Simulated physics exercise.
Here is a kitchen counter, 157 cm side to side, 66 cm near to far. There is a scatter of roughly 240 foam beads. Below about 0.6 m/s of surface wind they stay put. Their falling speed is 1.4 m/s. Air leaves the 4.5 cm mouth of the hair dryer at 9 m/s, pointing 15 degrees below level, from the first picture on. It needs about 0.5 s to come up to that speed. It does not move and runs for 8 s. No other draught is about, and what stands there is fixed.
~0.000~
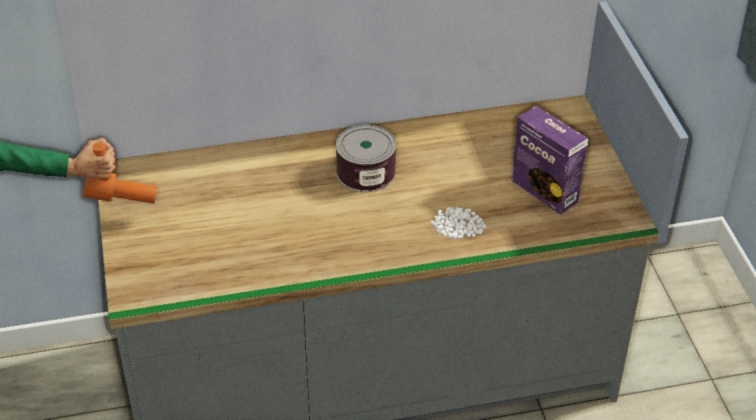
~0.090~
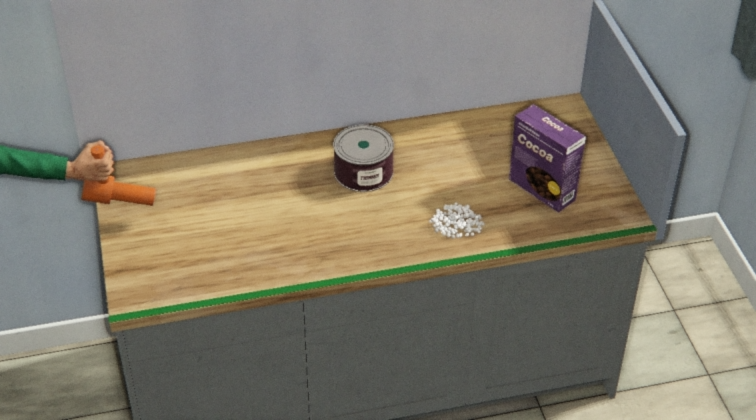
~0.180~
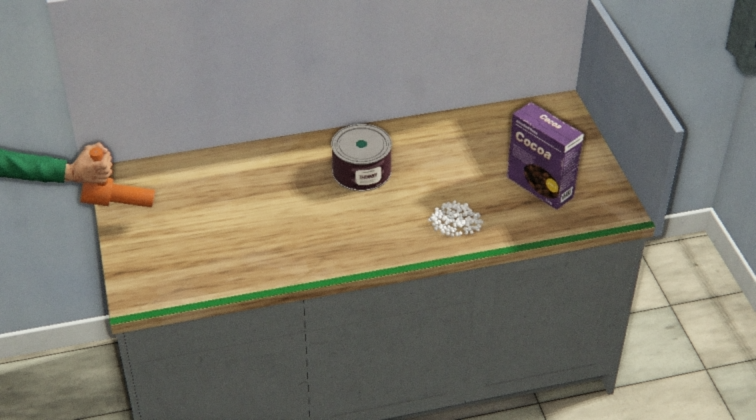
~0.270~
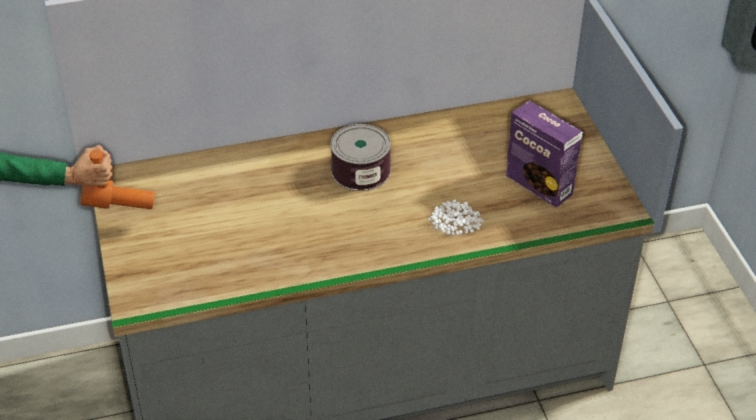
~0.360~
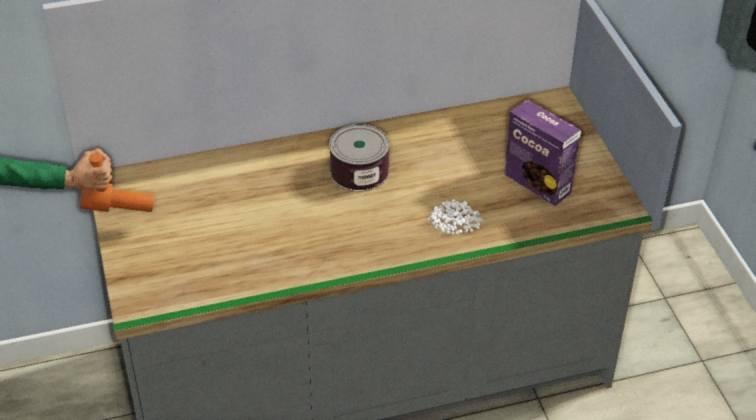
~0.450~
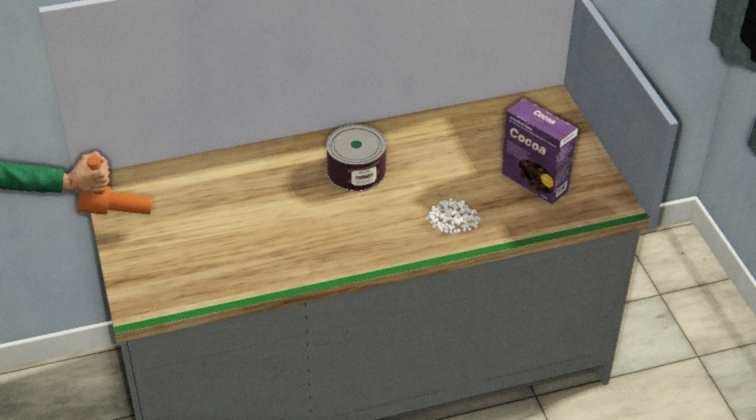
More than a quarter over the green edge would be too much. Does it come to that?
More than a quarter over the green edge: Yes.
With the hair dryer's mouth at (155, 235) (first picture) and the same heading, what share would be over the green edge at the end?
Then about 40 %.
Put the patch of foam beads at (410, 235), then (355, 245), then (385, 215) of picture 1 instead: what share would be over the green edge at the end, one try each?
In that order: 100 %, 100 %, 70 %.
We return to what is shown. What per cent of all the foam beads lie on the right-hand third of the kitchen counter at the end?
About 15 %.
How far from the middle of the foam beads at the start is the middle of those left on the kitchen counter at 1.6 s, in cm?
About 55 cm.
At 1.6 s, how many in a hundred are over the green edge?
About 80 %.
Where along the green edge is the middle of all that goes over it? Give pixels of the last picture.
At about (580, 234).
After 1.6 s, 18 % are on the move or not yet settled, 84 % are over the green edge; the middle of those still in play is near (627, 183).
After 2.6 s, 15 % are on the move or not yet settled, 84 % are over the green edge; the middle of those still in play is near (607, 180).
After 4.4 s, 14 % are on the move or not yet settled, 85 % are over the green edge.
After 8.0 s, at the end, 87 % are over the green edge.
